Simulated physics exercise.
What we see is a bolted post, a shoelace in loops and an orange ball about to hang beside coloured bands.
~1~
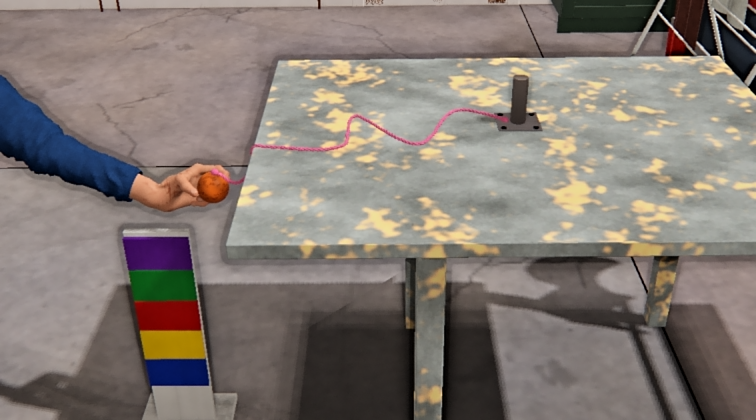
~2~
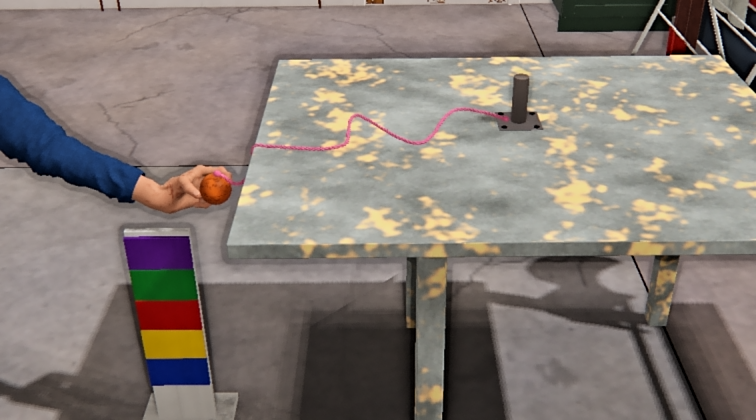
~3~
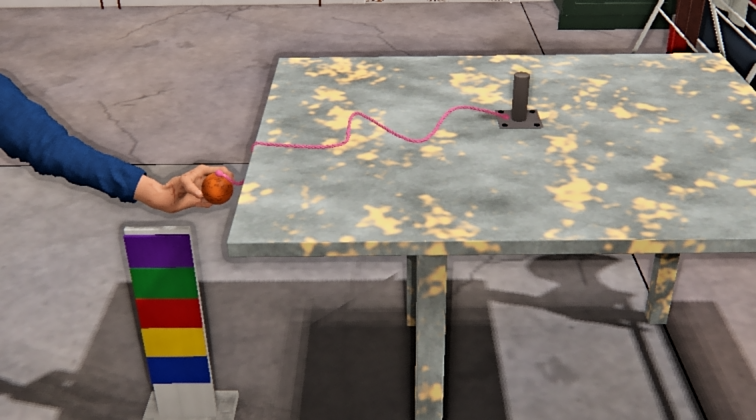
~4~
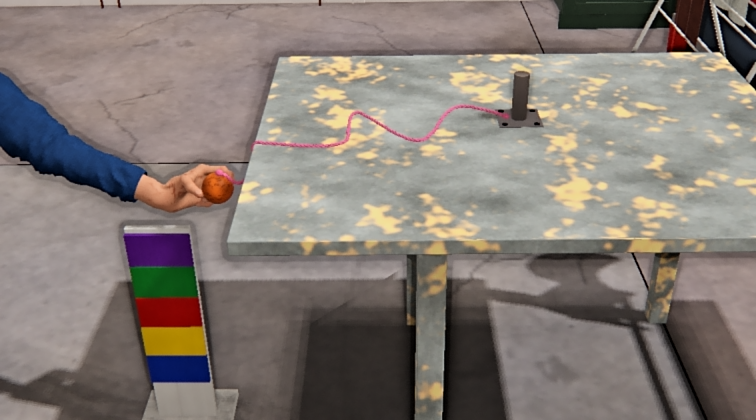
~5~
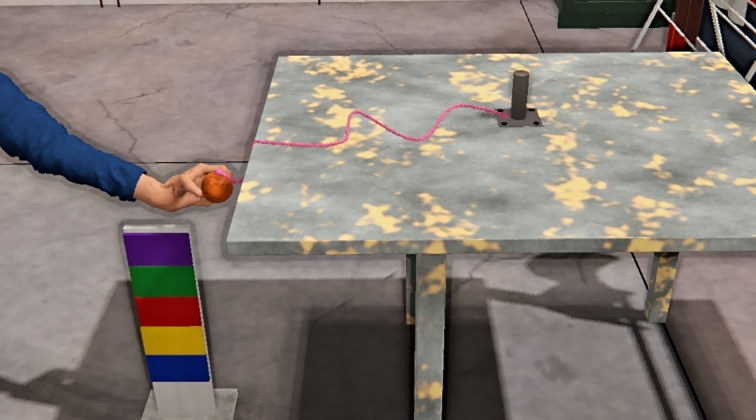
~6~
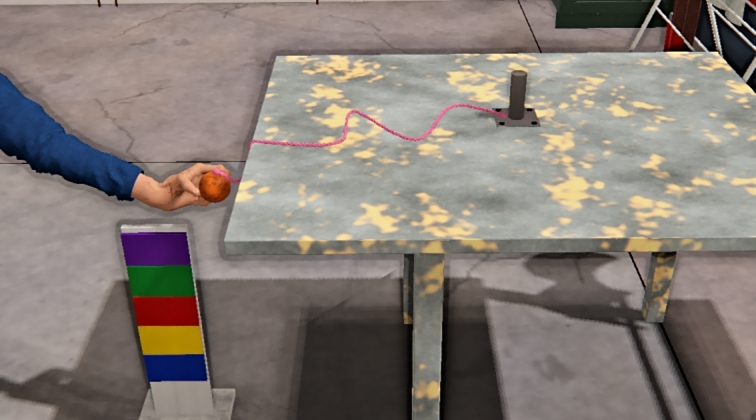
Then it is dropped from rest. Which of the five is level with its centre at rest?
At yellow.
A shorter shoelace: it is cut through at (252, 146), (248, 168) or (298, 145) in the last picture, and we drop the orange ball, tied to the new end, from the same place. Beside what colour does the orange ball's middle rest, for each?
Try by try: Green; red; purple.
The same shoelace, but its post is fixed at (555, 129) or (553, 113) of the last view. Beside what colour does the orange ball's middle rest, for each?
Try by try: Red; red.
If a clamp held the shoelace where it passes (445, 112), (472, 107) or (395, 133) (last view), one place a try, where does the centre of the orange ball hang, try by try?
About (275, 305), (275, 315) and (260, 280).
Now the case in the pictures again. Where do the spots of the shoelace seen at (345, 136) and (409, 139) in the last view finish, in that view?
About (258, 180), and the other about (350, 126).
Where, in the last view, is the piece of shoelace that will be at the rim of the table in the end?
That spot is around (349, 115).
Soon after, ball near (305, 319); level with yellow.
Then, ball near (254, 332); level with yellow.
At rest, ball near (277, 330); level with yellow. Its centre hangs level with the yellow band.
